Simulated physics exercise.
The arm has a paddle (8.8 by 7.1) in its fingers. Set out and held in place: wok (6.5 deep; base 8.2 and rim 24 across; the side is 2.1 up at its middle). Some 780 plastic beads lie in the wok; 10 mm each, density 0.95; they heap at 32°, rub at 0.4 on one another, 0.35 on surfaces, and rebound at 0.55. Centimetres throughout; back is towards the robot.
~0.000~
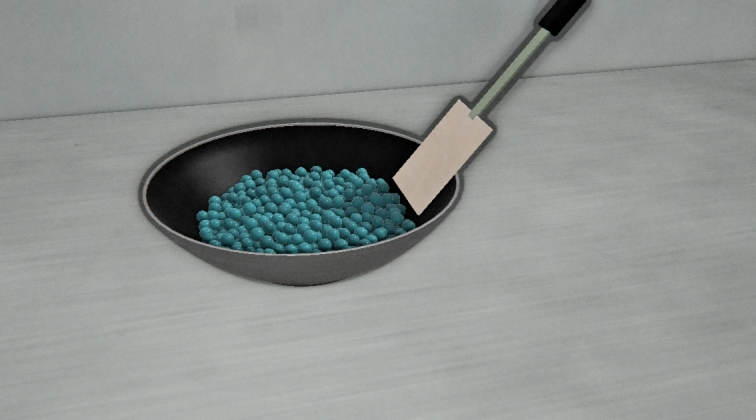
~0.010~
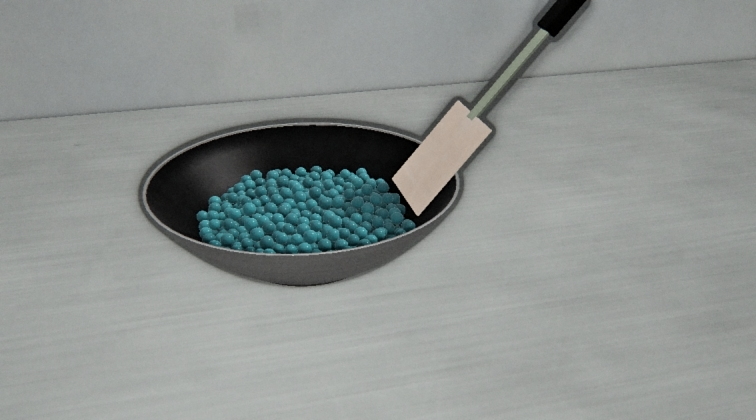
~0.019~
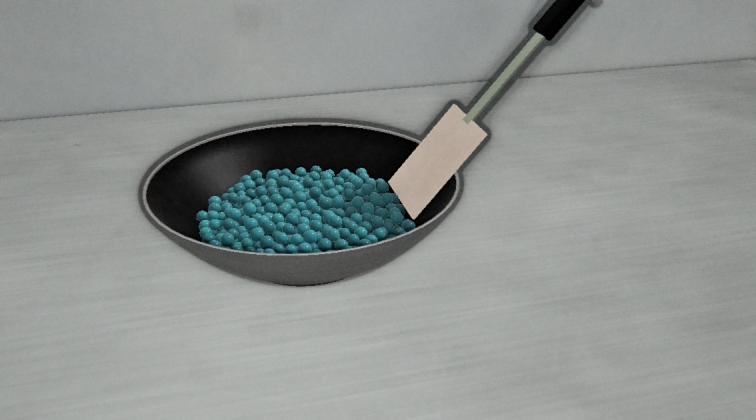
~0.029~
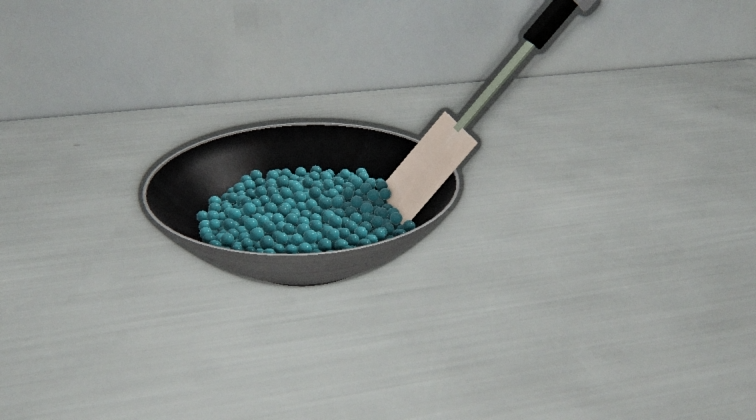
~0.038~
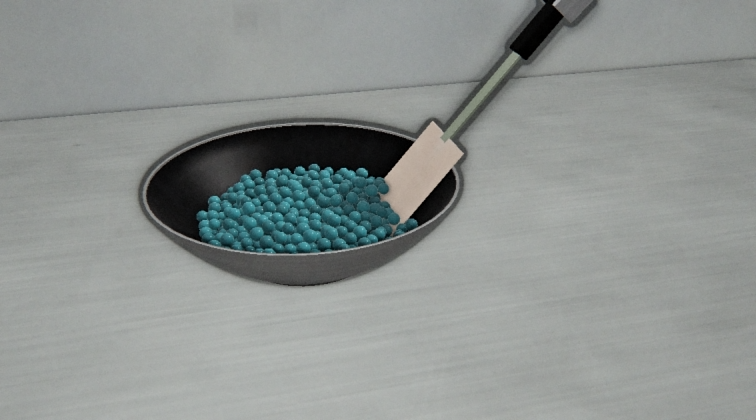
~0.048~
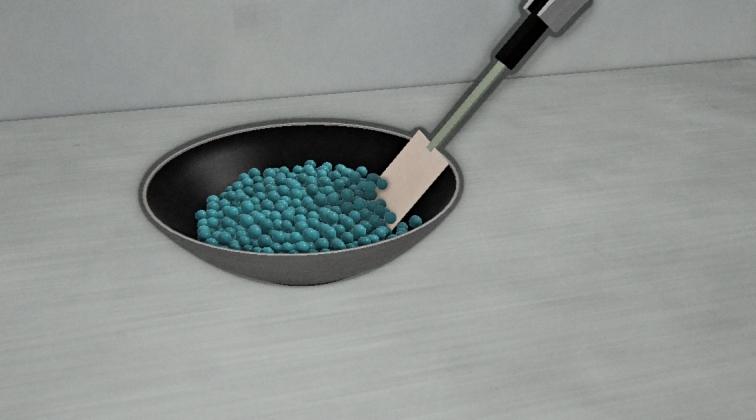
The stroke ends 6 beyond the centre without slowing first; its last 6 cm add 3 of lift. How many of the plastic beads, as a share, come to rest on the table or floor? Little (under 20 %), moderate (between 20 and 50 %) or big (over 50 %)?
Share on the table or floor: Moderate (between 20 and 50 %).
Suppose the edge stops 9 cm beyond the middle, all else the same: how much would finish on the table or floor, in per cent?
It would be near 50 per cent.
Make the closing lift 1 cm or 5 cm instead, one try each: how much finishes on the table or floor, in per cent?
About 35 and 35 per cent.
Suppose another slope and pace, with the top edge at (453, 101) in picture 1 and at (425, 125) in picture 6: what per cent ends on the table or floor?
About 25 per cent.
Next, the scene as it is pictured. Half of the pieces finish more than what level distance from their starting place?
Some 6 cm.
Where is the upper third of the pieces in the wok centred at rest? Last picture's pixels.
At about (224, 214).
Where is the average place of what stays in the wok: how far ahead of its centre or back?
Roughly 2.5 cm ahead.
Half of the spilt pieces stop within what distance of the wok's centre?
Roughly 38 cm.
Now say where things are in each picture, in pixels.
Paddle top edge at (475, 114), sloping 49°; upper third of the load around (311, 209), from x 205 to 410, top at y 170; 779 in the wok, in the first picture.
Paddle top edge at (474, 115), sloping 49°; upper third of the load around (311, 209), from x 205 to 410, top at y 170, in the second picture.
Paddle top edge at (470, 118), sloping 49°; upper third of the load around (311, 209), from x 205 to 410, top at y 170, in the third picture.
Paddle top edge at (461, 126), sloping 49°; upper third of the load around (311, 209), from x 205 to 410, top at y 170, in the fourth picture.
Paddle top edge at (447, 137), sloping 49°; upper third of the load around (313, 208), from x 200 to 410, top at y 170, in the fifth picture.
Paddle top edge at (433, 146), sloping 49°; upper third of the load around (311, 206), from x 200 to 415, top at y 165; 779 in the wok, in the sixth picture.
By 0.08 s, sloping 49°, highest piece 7 above the table; 779 in the wok.
By 0.10 s, sloping 49°, highest piece 8 above the table; 778 in the wok, 1 on the blade or in flight.
By 0.32 s, sloping 49°, highest piece 15 above the table; 480 in the wok, 82 on the table or floor, 217 on the blade or in flight.
By 1.37 s, sloping 49°, highest piece 6 above the table; 480 in the wok, 299 on the table or floor.
Final count, 480 in the wok, 299 on the table or floor. That is 38 % on the table or floor.
